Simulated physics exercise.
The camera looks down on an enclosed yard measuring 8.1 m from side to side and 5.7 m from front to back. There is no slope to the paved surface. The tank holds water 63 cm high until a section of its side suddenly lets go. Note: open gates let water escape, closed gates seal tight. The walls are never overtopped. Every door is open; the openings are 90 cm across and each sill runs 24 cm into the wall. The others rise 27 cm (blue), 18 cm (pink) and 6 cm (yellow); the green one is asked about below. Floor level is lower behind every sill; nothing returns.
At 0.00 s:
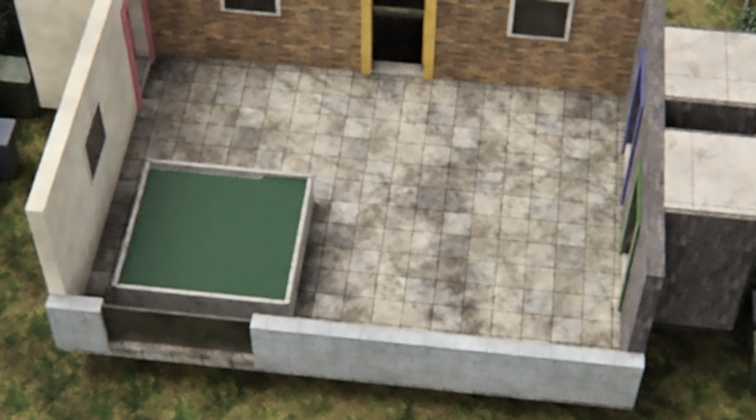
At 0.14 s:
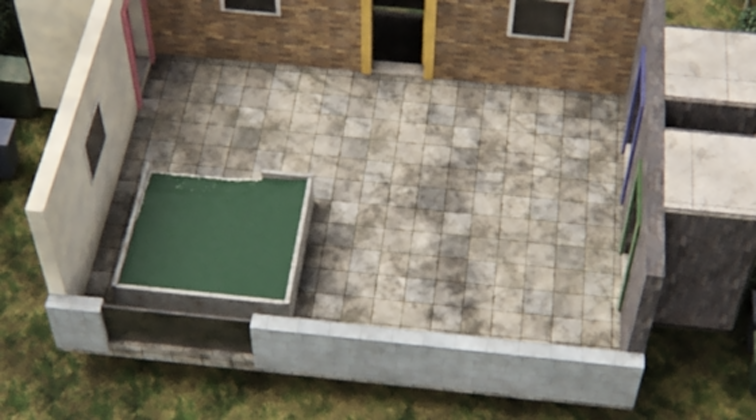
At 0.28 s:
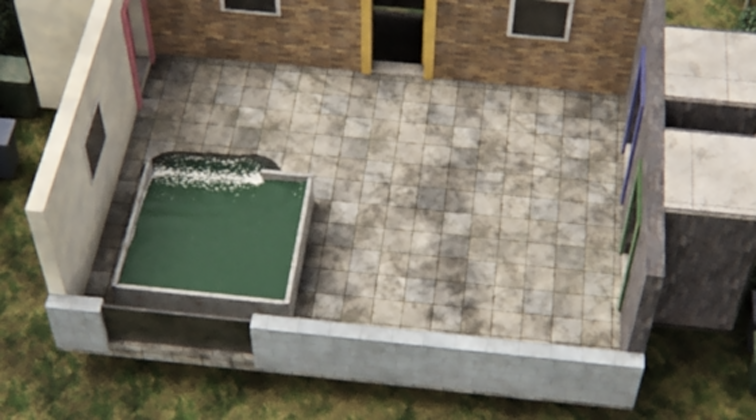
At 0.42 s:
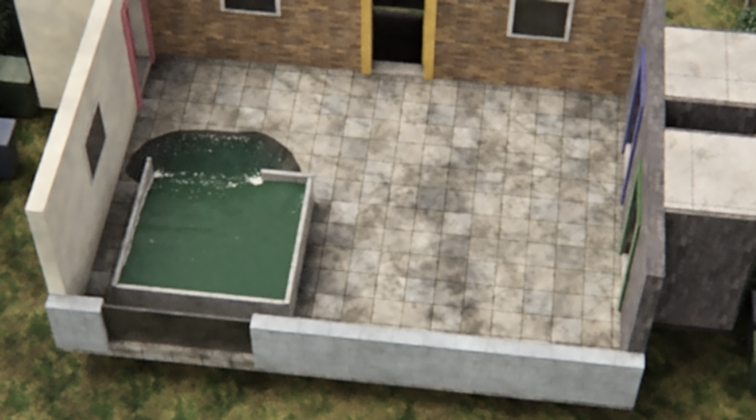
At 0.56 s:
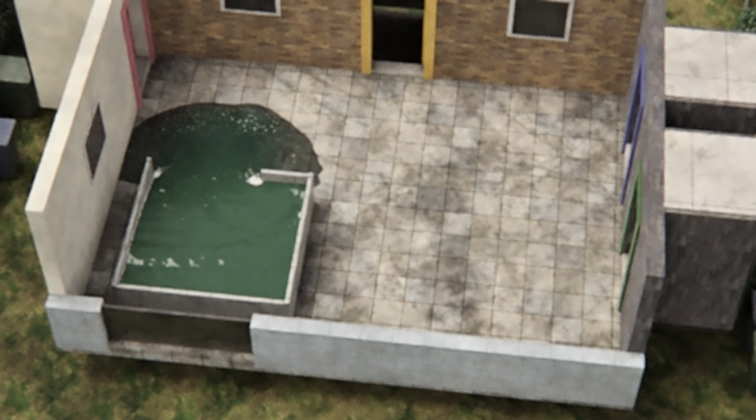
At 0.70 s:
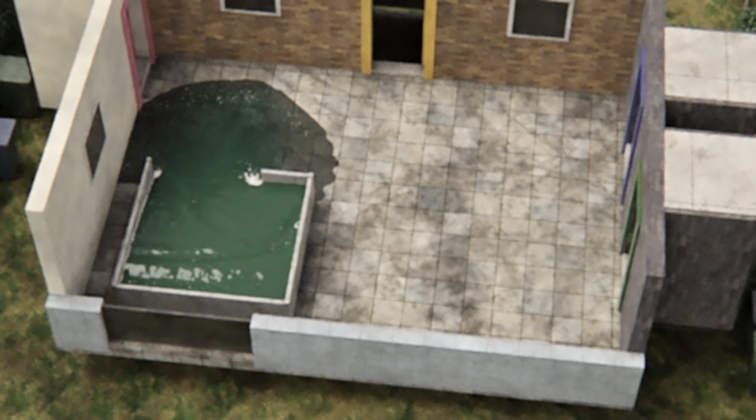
Green water pouring through a gap in the far side of a square tank, spreading in a widening dark pool across paving.
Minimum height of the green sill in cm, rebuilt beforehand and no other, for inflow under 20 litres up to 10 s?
6 cm.
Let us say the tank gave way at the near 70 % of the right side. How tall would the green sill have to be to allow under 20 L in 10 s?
The answer is some 26 cm.
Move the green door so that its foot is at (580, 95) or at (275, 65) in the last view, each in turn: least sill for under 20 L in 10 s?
Minimums: Roughly 12.0 cm and 29 cm.
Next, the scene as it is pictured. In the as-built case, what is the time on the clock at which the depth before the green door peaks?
It peaks at about 6.0 s.
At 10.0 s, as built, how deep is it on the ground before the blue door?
Lab note: Depth approx. 10.5 cm.
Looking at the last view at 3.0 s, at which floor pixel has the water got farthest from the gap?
Look about (552, 93) in the last picture.
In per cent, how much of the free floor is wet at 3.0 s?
Approximately 35 % of the floor.
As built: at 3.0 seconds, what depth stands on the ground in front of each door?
Centimetres: Green = 0, blue = 0, pink = 37, yellow = 10.
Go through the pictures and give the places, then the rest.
The first picture shows the tank at (216, 232) is whole and still, 63 cm deep; the green door at (631, 240) is dry.
In the second picture, the gap is on the far side, the front 0.3 m out at a hidden place; the back of the tank holds 63 cm.
In the third picture, the front is at (247, 158), 0.8 m from the gap on the far side; 1.5 m2 of floor is wet, 63 cm left at the back.
In the fourth picture, the front is at (241, 135), 1.3 m from the gap on the far side; 2.7 m2 of floor is wet, 63 cm left at the back.
In the fifth picture, the front is at (241, 108), 1.9 m from the gap on the far side; 4.6 m2 of floor is wet, 63 cm left at the back.
In the sixth picture, the front is at (239, 83), 2.5 m from the gap on the far side; 6.3 m2 of floor is wet, 62 cm left at the back; 5.2 m in a straight line remain to the green door at (631, 240).
After 1.4 s water covers 25 % of the floor, deepest (42 cm) near (164, 58); it has not reached the green door.
After 3.0 s water covers 35 % of the floor, deepest (39 cm) near (152, 65); it has not reached the green door.
After 10.0 s water covers 95 % of the floor, deepest (15 cm) near (583, 379); 8 cm at the green door, 20 litres in over its 6 cm sill.
At the green door as built, the water arrived by 5.2 s and peaked near 10 cm at 5.8 s.
With a sill of 5 cm, 29 litres would have come in within the 10 s; with 6.5 cm, 16 litres. So under 20 litres takes about 6 cm.
